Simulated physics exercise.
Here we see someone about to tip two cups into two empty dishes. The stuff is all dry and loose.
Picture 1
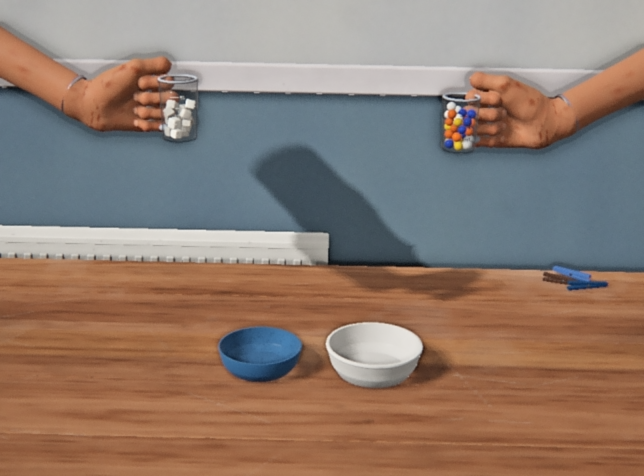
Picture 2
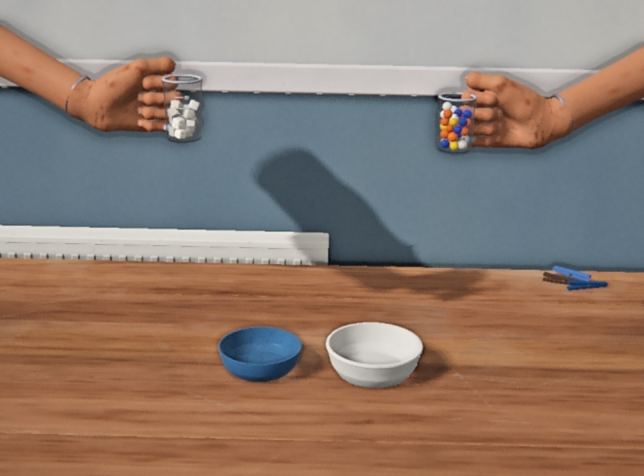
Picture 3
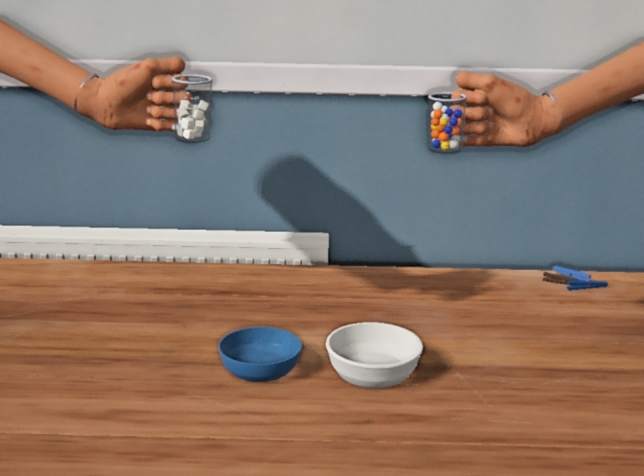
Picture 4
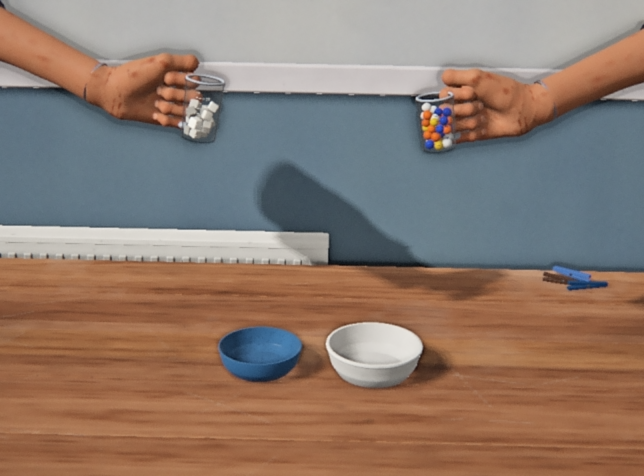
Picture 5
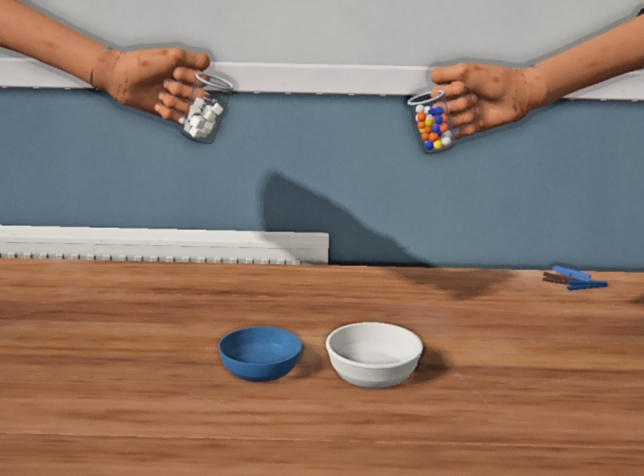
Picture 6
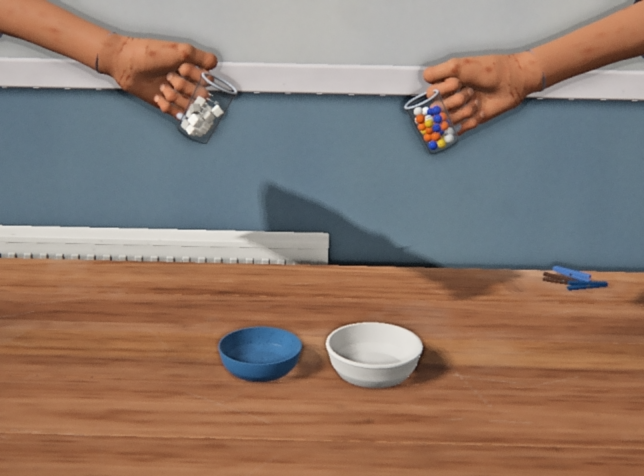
The clip shows two hands holding clear cups, one of white cubes and one of colourful beads, above an empty blue dish and an empty white dish; the hands move inward, then tilt the cups toward each other.
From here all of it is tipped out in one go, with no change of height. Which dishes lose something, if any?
Left dish: It won't contain the whole load, right: It won't contain the whole load.
Then, 0.39 s on from there, left, the whole lot still in the cup; right, the whole lot still in the cup.
Then, 0.80 s on from there, left, the whole lot still in the cup; right, all but a few still in the cup, a little in the air.
Then, 1.29 s on from there, left, a little still in the cup, all but a few in the air; right, near half in the dish, only a few outside the dish, near a third in the air.
In the end, left, near two thirds in the dish, near a third outside the dish; right, the bulk in the dish, near a quarter outside the dish.
